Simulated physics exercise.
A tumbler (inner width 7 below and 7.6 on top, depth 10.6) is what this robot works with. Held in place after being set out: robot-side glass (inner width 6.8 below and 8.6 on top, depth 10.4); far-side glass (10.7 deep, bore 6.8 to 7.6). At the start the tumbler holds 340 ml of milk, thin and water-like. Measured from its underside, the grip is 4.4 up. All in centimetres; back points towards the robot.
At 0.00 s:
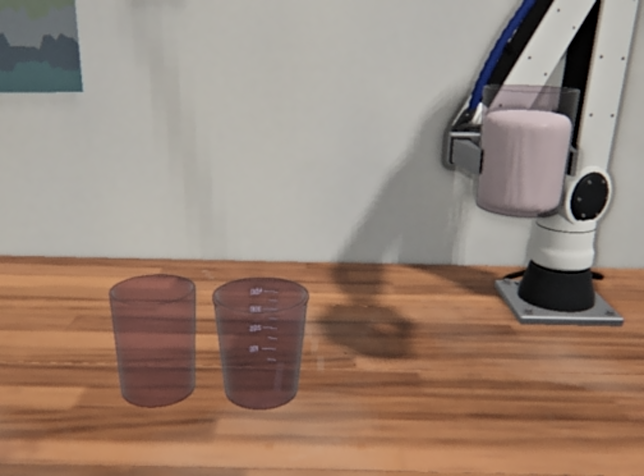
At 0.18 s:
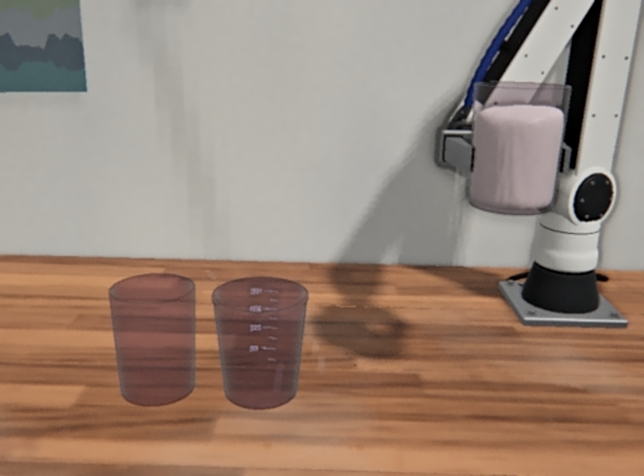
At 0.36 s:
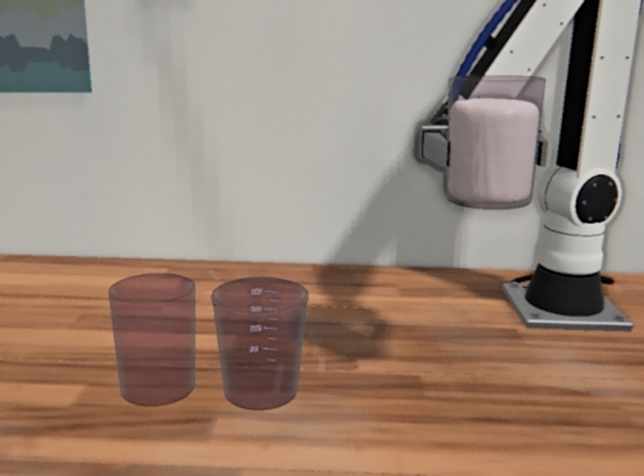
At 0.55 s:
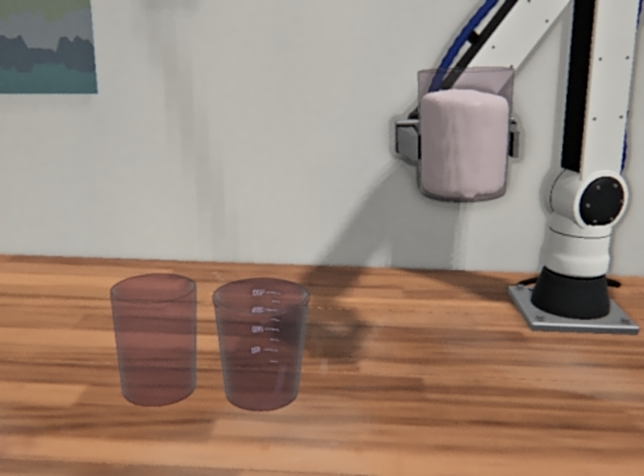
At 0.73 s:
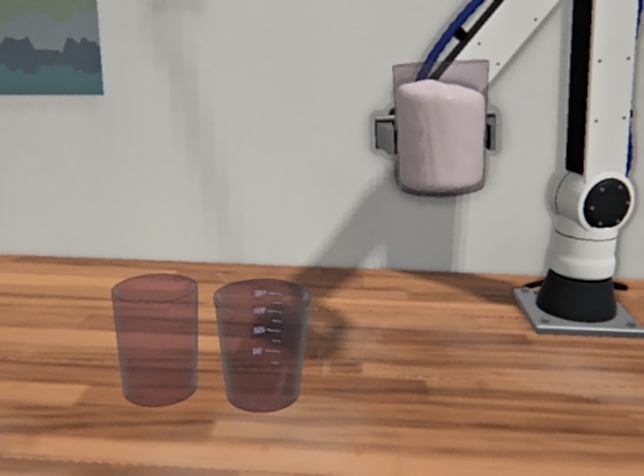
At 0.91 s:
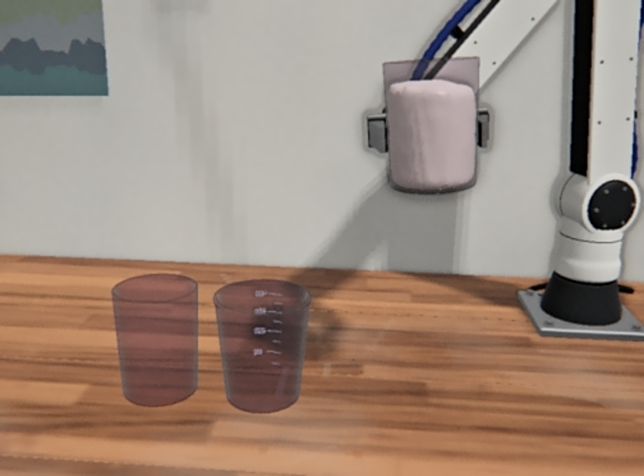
A robot arm carries a tumbler of pale pink liquid left, tilting it very slightly.
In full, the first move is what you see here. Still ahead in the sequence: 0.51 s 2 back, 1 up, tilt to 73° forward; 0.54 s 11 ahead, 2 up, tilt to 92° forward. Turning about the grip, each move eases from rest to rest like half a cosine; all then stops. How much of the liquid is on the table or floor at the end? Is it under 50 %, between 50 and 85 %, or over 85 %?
Under 50 %.
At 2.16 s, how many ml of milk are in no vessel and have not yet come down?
Estimate: Around 40 ml.
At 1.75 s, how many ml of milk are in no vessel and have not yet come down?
Amount outside the vessels: Near 35 ml.
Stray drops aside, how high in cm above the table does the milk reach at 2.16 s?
Roughly 27 centimetres at most.
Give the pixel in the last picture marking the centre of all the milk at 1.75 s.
The centre lands around (317, 201) in the last view.
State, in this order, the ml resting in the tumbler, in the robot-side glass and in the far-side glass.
In order: Approx. 0, 100 and 160 ml.
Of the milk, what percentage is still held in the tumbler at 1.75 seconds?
60 %.
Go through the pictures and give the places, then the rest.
The first frame shows tumbler middle at (524, 151), level; upper third of the milk around (526, 129), from x 480 to 570, top at y 115; 345 ml in the tumbler.
The second frame shows tumbler middle at (516, 148), level; upper third of the milk around (519, 124), from x 475 to 560, top at y 105.
The third frame shows tumbler middle at (492, 142), tilted 2° forward; upper third of the milk around (494, 118), from x 450 to 535, top at y 100.
The fourth frame shows tumbler middle at (464, 134), tilted 3° forward; upper third of the milk around (464, 110), from x 425 to 505, top at y 90.
The fifth frame shows tumbler middle at (441, 128), tilted 5° forward; upper third of the milk around (439, 103), from x 400 to 485, top at y 80.
The sixth frame shows tumbler middle at (432, 126), tilted 5° forward; upper third of the milk around (431, 100), from x 390 to 475, top at y 80; 345 ml in the tumbler.
By 1.33 s, tilted 68° forward, liquid up to 30 above the table; 325 ml in the tumbler, 20 ml in the air or running down outside.
By 1.75 s, tilted 86° forward, liquid up to 33 above the table; 210 ml in the tumbler, 95 ml in the robot-side glass, 10 ml on the table or floor, 35 ml in the air or running down outside.
By 2.16 s, tilted 92° forward, liquid up to 50 above the table; 150 ml in the far-side glass, 90 ml in the robot-side glass, 30 ml on the table or floor, 30 ml in the tumbler, 45 ml in the air or running down outside.
By 2.96 s, tilted 92° forward, liquid up to 26 above the table; 160 ml in the far-side glass, 100 ml in the robot-side glass, 85 ml on the table or floor.
Final state, 160 ml in the far-side glass, 100 ml in the robot-side glass, 85 ml on the table or floor. That is 24 % on the table or floor.
